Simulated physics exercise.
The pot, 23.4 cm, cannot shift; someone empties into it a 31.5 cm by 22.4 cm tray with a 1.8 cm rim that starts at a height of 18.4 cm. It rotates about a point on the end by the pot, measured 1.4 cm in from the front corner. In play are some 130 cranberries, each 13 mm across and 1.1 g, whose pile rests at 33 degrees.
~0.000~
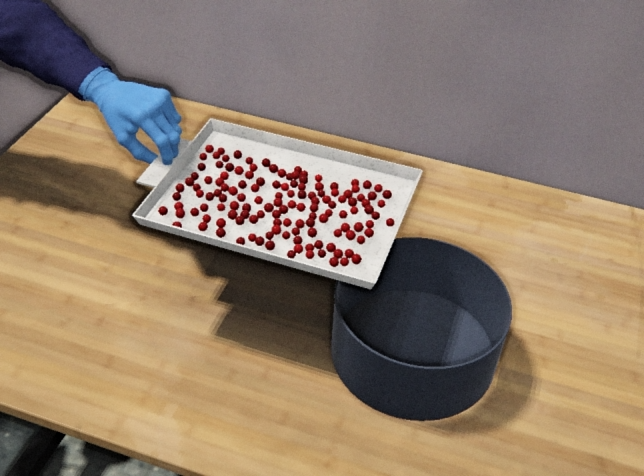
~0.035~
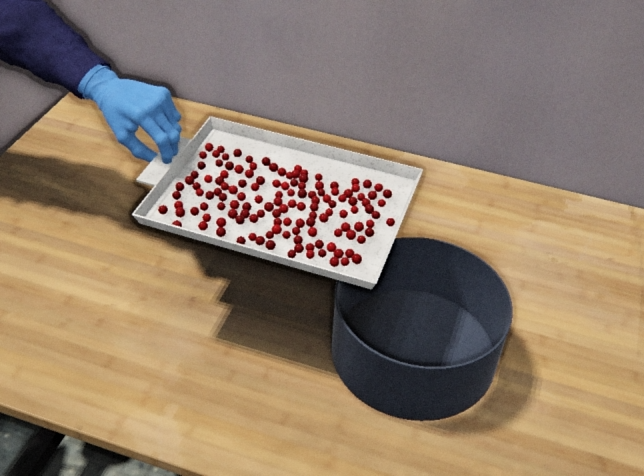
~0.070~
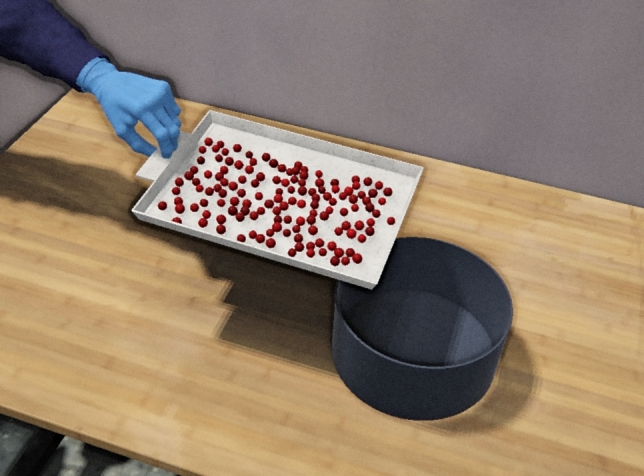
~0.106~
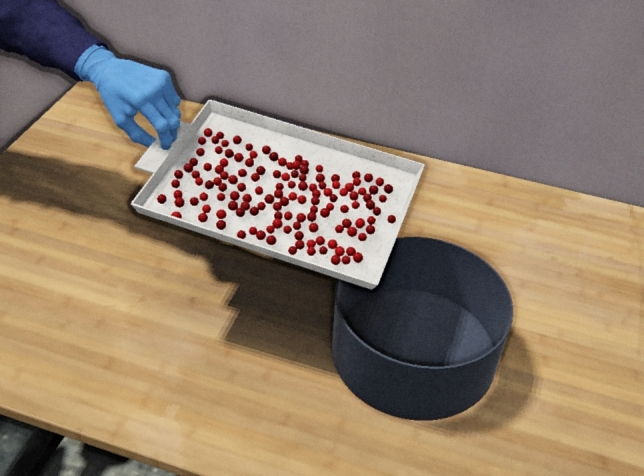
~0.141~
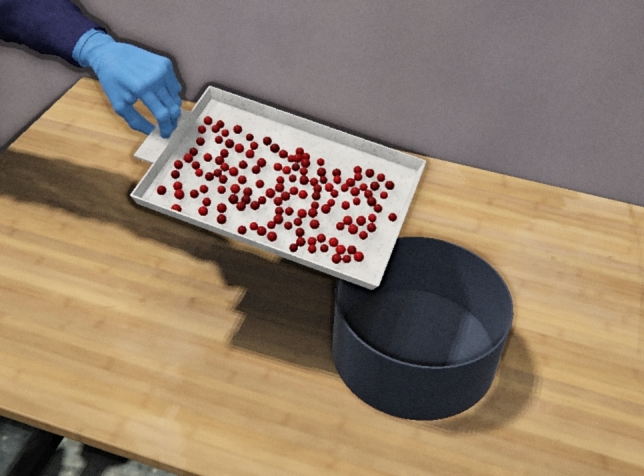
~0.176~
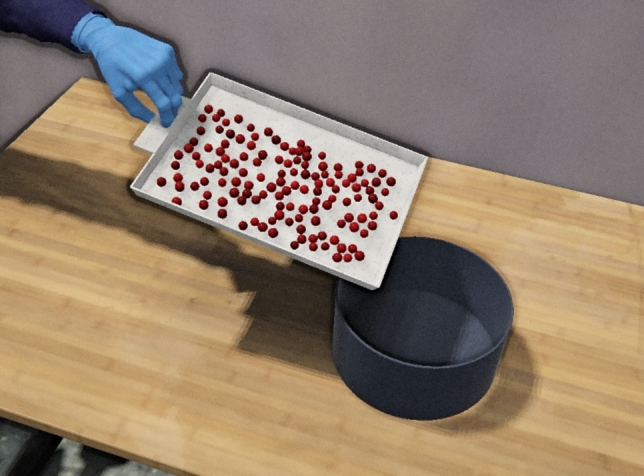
A shallow white tray scattered with small dark-red berries tilts slowly, its left end rising while its right end stays low beside the pot. A blue-gloved hand in a dark purple sleeve grips its handle at upper left, and a dark, round, empty pot stands at right. The view looks down at an angle on a pale wooden table against a grey wall, and the camera stays still.
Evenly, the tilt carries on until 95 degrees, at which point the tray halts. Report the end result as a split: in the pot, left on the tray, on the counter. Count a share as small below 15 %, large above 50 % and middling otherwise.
Pot: Large. Left on the tray: Small. Counter: Middling.
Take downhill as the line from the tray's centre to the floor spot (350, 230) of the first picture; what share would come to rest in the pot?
Roughly 100 percent of them.
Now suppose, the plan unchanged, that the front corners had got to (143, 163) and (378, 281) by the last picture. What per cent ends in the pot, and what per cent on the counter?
You'd end with pot at 100 and counter at 0.
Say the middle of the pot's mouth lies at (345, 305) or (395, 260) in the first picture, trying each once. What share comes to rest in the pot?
Some 80 and 0 per cent.
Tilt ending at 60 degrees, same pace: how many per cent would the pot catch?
That would be around 35 percent.
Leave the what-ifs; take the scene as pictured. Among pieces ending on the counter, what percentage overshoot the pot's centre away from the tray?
Share: Around 70 %.
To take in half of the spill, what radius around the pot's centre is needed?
Some 20 cm, give or take.
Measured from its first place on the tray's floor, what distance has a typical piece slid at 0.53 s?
8 cm.
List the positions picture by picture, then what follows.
The first frame shows tray tilt 0 degrees, front corners at (139, 214) and (372, 279); middle of the pieces at (278, 203); pot at (423, 298).
The second frame shows tray tilt 1 degrees, front corners at (139, 213) and (372, 279); middle of the pieces at (278, 202).
The third frame shows tray tilt 2 degrees, front corners at (138, 209) and (373, 279); middle of the pieces at (278, 199).
The fourth frame shows tray tilt 5 degrees, front corners at (138, 202) and (374, 280), lowest corner right front; middle of the pieces at (279, 194).
The fifth frame shows tray tilt 9 degrees, front corners at (137, 194) and (375, 281), lowest corner right front; middle of the pieces at (280, 188).
The sixth frame shows tray tilt 13 degrees, front corners at (137, 185) and (376, 282), lowest corner right front; middle of the pieces at (281, 182); pot at (424, 297). Its pace works out near 110 degrees a second.
After 0.53 s, tilt 53 degrees; the tray holds 100 %, the pot 0 %.
Then, at 0.77 s, tilt 80 degrees; the tray holds 75 %, the pot 5 %.
Then, at 1.12 s, tilt 95 degrees; the tray holds 0 %, the pot 70 %.
At rest (1.8 s), pot 75 %, tray 0 %, counter 25 %.
